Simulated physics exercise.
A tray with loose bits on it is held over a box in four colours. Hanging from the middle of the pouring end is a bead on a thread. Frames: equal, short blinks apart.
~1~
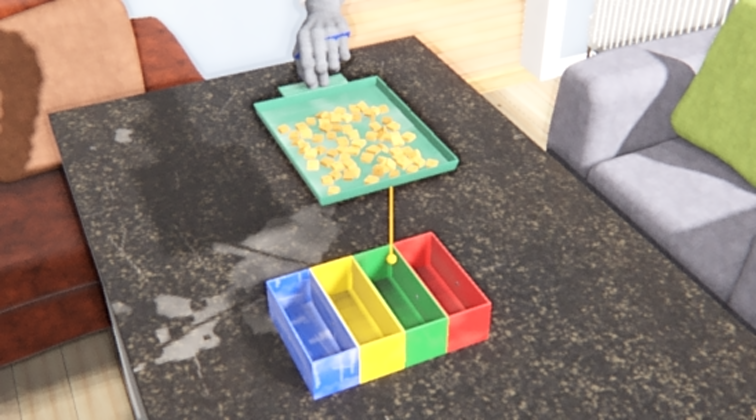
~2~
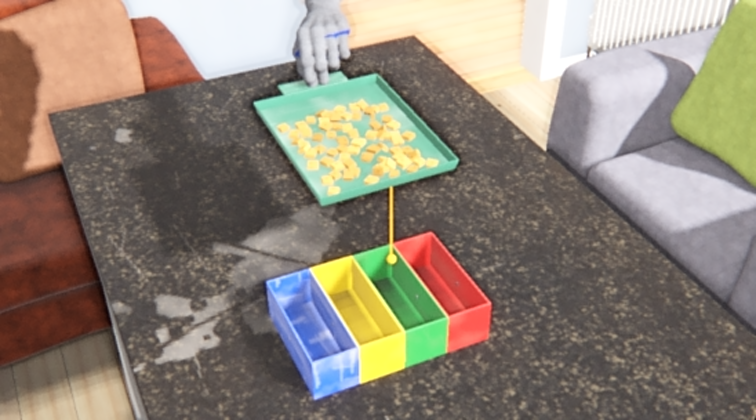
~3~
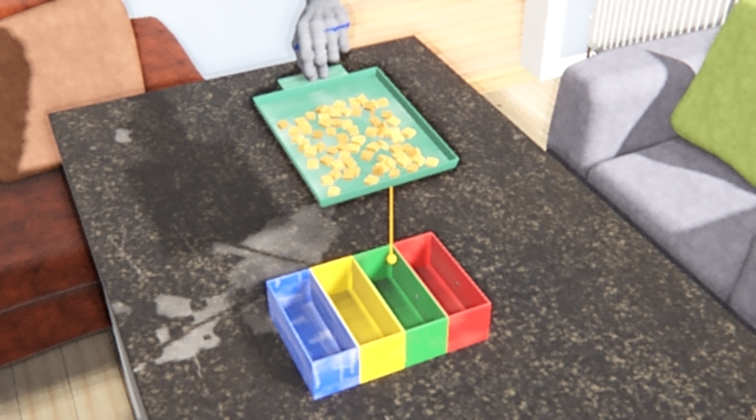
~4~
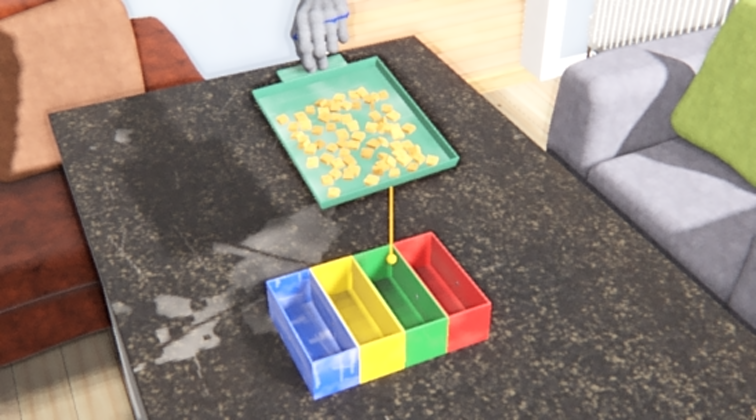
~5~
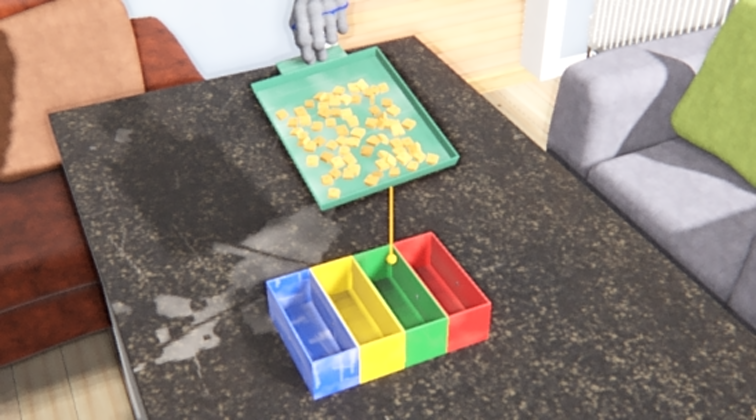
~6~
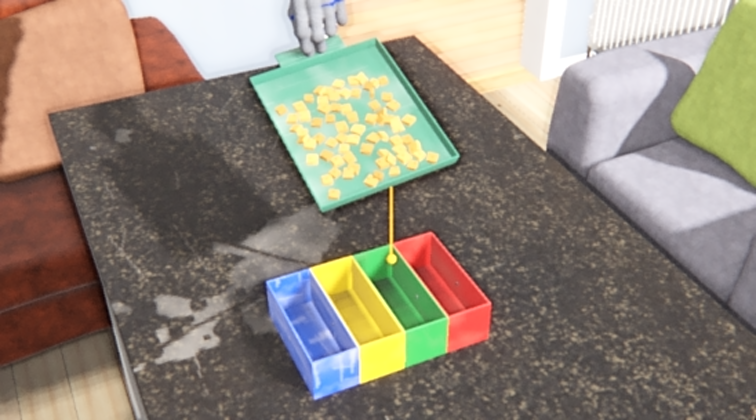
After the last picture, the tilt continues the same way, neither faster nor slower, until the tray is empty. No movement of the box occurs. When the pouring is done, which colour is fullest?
Fullest: The yellow cell.
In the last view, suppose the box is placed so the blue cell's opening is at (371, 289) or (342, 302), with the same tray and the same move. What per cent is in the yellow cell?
The first try yields 0% and the second yields 30%.
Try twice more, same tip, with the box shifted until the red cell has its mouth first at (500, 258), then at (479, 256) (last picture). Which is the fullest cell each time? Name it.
The cell in blue, then blue.
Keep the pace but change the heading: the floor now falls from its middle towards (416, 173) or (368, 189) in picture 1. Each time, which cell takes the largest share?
Try 1 - the red one / try 2 - the cell in yellow.
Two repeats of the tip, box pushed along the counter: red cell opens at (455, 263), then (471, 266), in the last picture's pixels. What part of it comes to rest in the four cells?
Close to 100 in a hundred, followed by close to 100 in a hundred.
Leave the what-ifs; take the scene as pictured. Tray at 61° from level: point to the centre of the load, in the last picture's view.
Near the pixel (355, 162).
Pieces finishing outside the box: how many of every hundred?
0 %.
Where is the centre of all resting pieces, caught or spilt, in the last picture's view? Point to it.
Roughly at pixel (349, 327).
Soon, tray tipped steeply; nearly all on the tray; a stray few falling or outside the box.
A while on, tray tipped past a quarter turn; about half on the tray; a small part in the yellow cell; a small part in the blue cell; a stray few in the green cell; about a third falling or outside the box.
Towards the end, tray tipped past a quarter turn; about two thirds in the yellow cell; about a quarter in the blue cell; a small part in the green cell.
Finally, tray tipped past a quarter turn; about two thirds in the yellow cell; about a quarter in the blue cell; a small part in the green cell; none in the red cell.
